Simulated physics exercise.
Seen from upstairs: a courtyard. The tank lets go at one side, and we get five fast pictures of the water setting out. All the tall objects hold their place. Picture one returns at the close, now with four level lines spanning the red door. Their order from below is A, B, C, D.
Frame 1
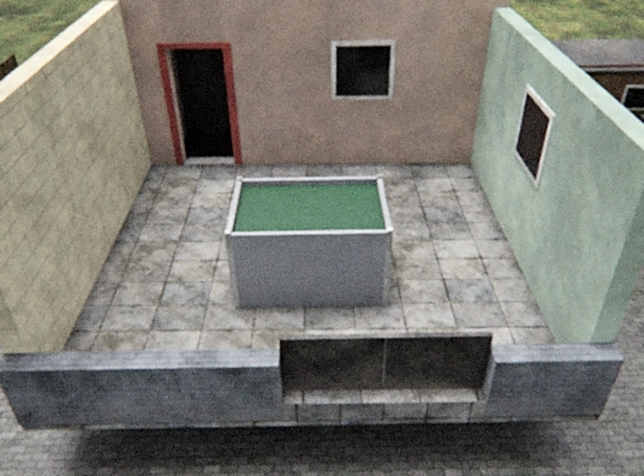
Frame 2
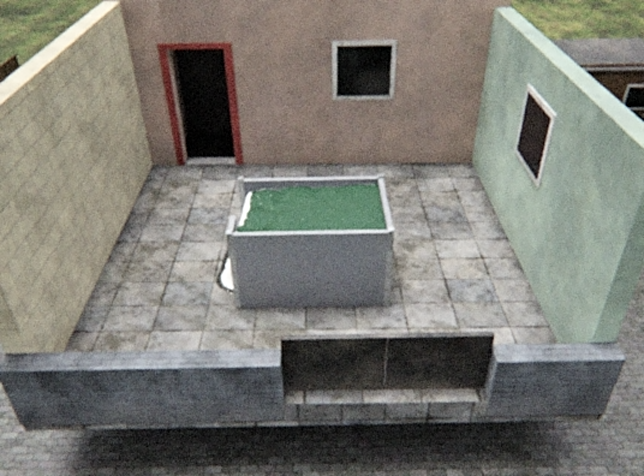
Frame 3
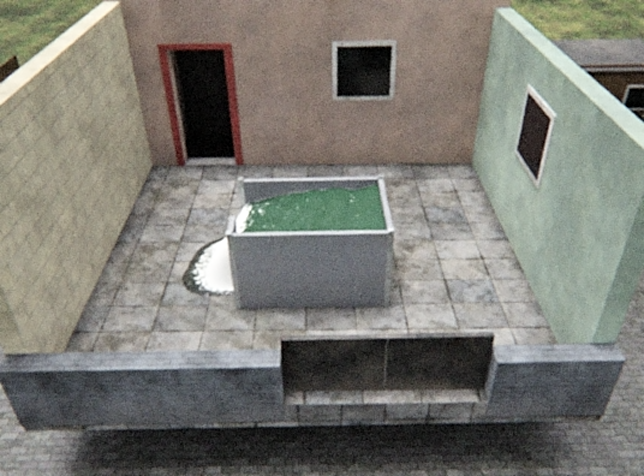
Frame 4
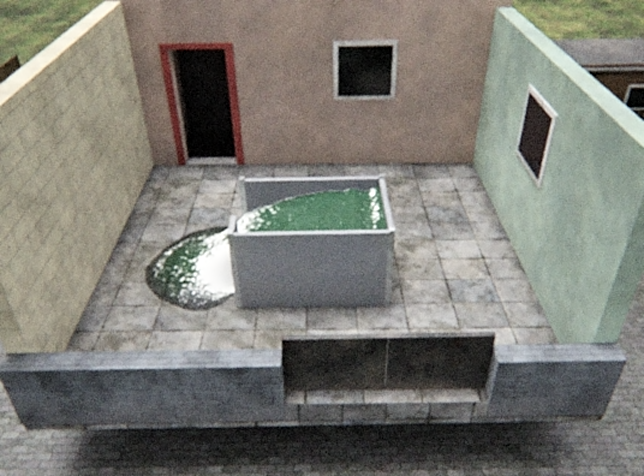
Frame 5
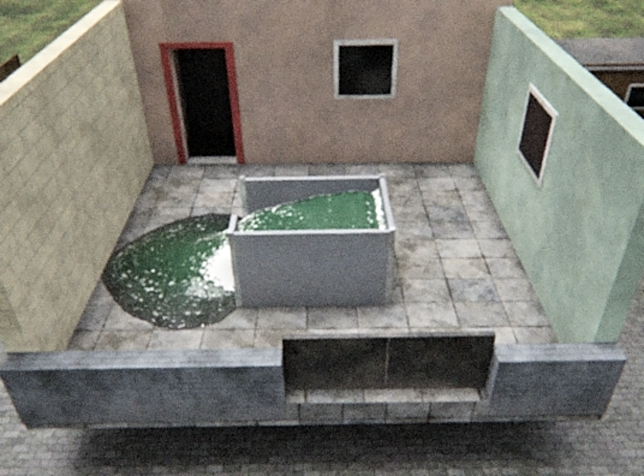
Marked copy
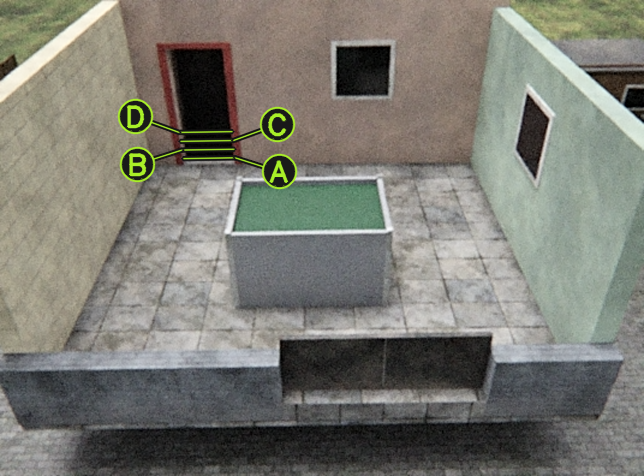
To begin with, green water lies still in a grey tank in the middle of a walled, paved yard with a red-framed doorway. Water then pours out of the tank's left side, foaming white, and spreads leftward over the paving in a widening green pool as the level inside drops.
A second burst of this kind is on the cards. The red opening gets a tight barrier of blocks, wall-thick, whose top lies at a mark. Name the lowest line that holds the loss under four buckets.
B will do.
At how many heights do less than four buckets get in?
Three.
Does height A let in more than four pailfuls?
Yes, it does.
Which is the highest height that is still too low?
It is A.
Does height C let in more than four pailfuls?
No, that is safe.
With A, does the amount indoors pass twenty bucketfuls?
No, it does not.
On the marked copy, A at (209, 158); B at (208, 149); C at (206, 140); D at (205, 132); from the bottom up A, B, C, D.
For height A, about 11 bucketfuls get in.
For height B, a bucket or two gets in.
For height C, nothing gets over.
For height D, nothing gets over.
